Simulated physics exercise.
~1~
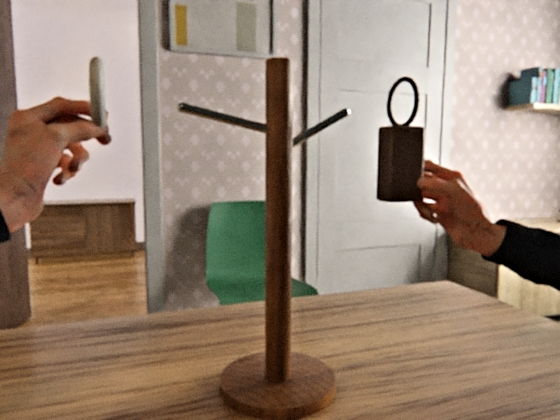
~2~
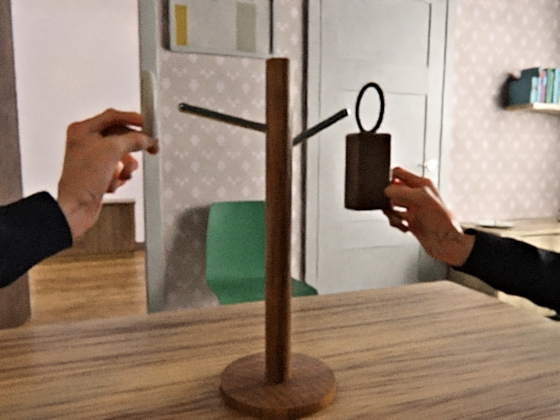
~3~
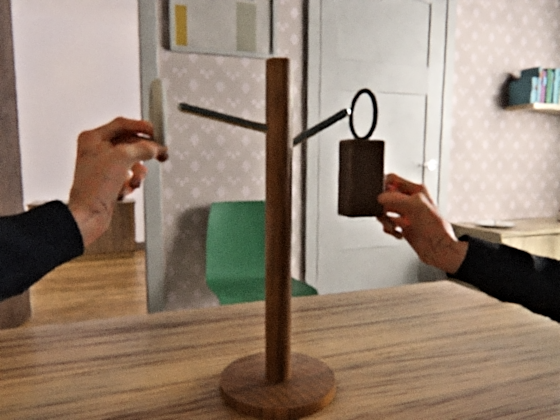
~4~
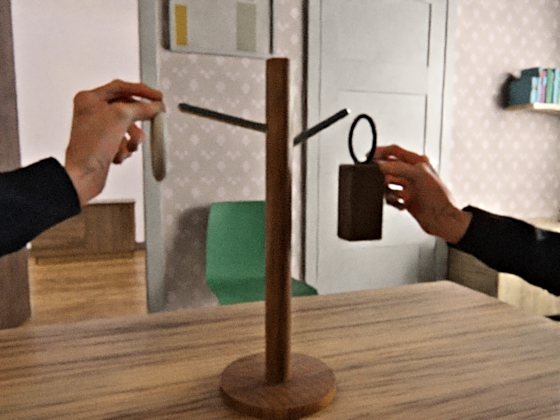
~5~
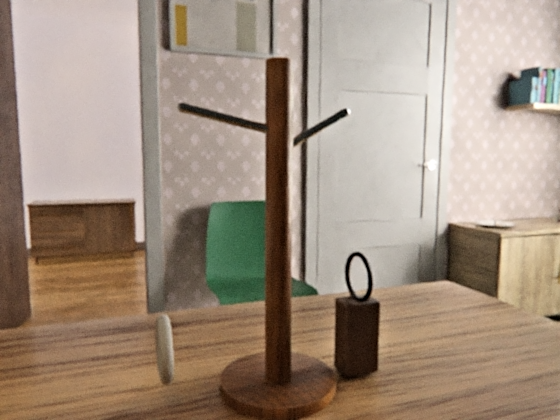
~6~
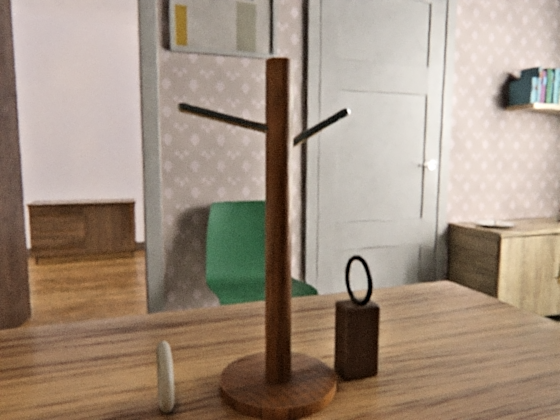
On a wooden table in a room with a green chair, two hands brought a pale ring-shaped object and a brown pouch with a ring toward a peg stand's arms, then let go, and both dropped and ended up standing on the table.
